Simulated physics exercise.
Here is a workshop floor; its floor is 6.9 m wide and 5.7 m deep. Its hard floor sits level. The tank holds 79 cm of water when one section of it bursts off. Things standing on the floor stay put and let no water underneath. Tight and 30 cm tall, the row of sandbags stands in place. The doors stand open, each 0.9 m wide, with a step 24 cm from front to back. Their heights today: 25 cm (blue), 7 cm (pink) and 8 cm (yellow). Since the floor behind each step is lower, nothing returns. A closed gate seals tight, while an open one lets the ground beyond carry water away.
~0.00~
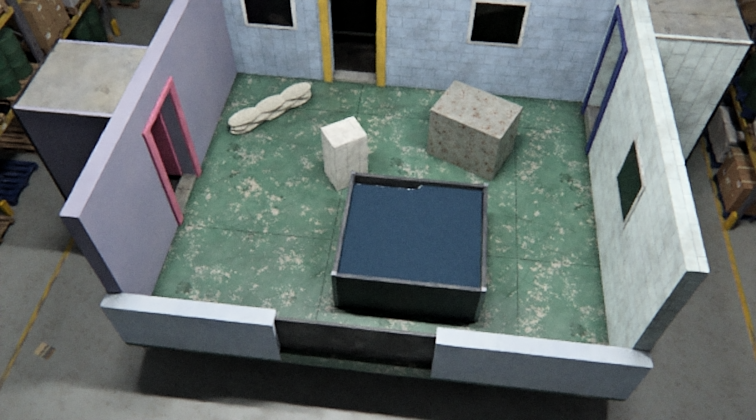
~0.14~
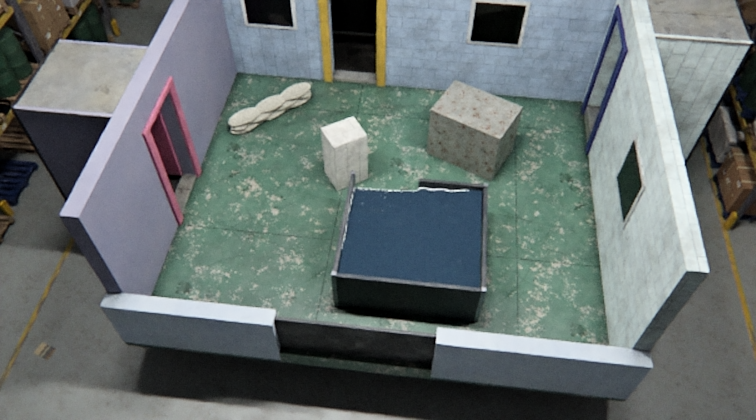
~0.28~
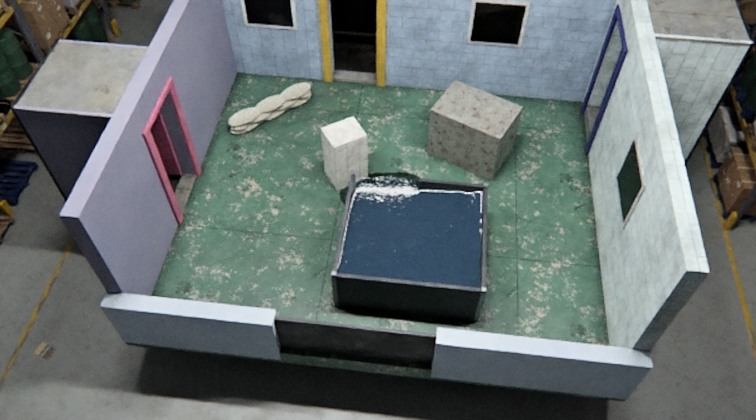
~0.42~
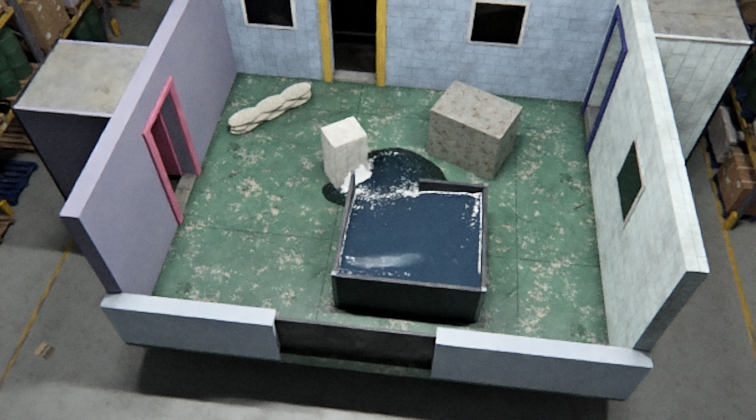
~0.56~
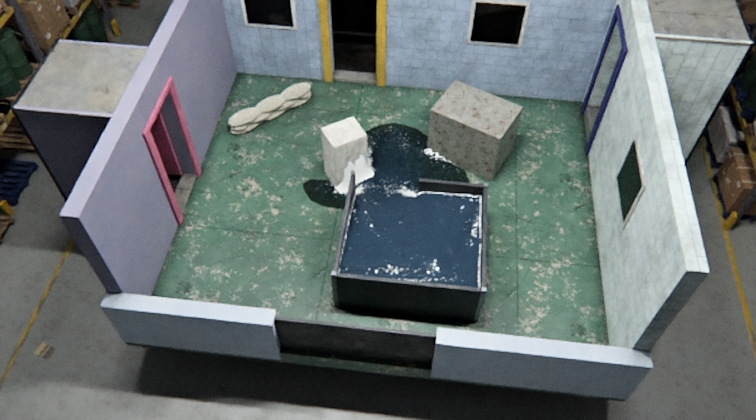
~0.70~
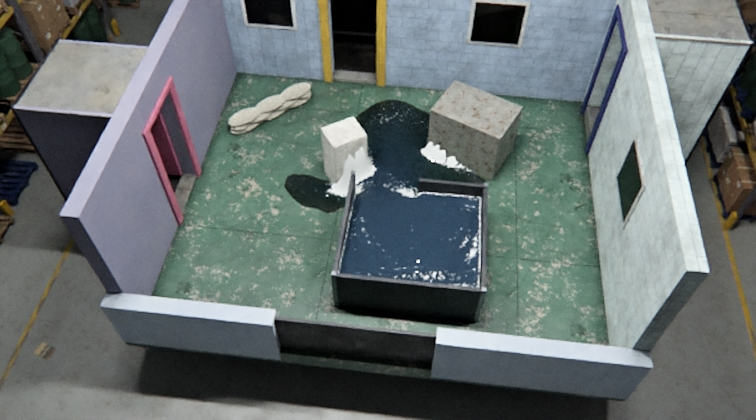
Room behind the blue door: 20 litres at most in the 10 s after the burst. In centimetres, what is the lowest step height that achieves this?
13 cm.
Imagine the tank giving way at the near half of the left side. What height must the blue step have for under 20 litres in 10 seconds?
Close to 13.0 cm at the least.
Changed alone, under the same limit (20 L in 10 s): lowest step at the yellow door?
Yellow would need about 19 cm on its own.
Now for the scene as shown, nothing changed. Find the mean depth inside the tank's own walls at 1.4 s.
Around 52 cm deep on average.
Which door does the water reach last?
Last: Blue.
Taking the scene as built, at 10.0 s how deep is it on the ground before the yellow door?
Some 7.5 cm.
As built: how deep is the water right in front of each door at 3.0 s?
In cm: Blue 17, pink 9, yellow 17.
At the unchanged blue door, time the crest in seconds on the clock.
Crest at t of about 2.8 s.
After 1.4 s water covers 25 % of the floor, deepest (60 cm) near (361, 184); it has not reached the blue door.
After 3.0 s water covers 70 % of the floor, deepest (34 cm) near (361, 184); 17 cm at the blue door, 0 litres in over its 25 cm step.
After 10.0 s water covers 95 % of the floor, deepest (16 cm) near (482, 360); 7 cm at the blue door, 0 litres in over its 25 cm step.
At the blue door as built, the water arrived by 2.3 s and peaked near 19 cm at 2.8 s.
With a step of 12 cm, 28 litres would have come in within the 10 s; with 14 cm, 12 litres. So under 20 litres takes about 13 cm.
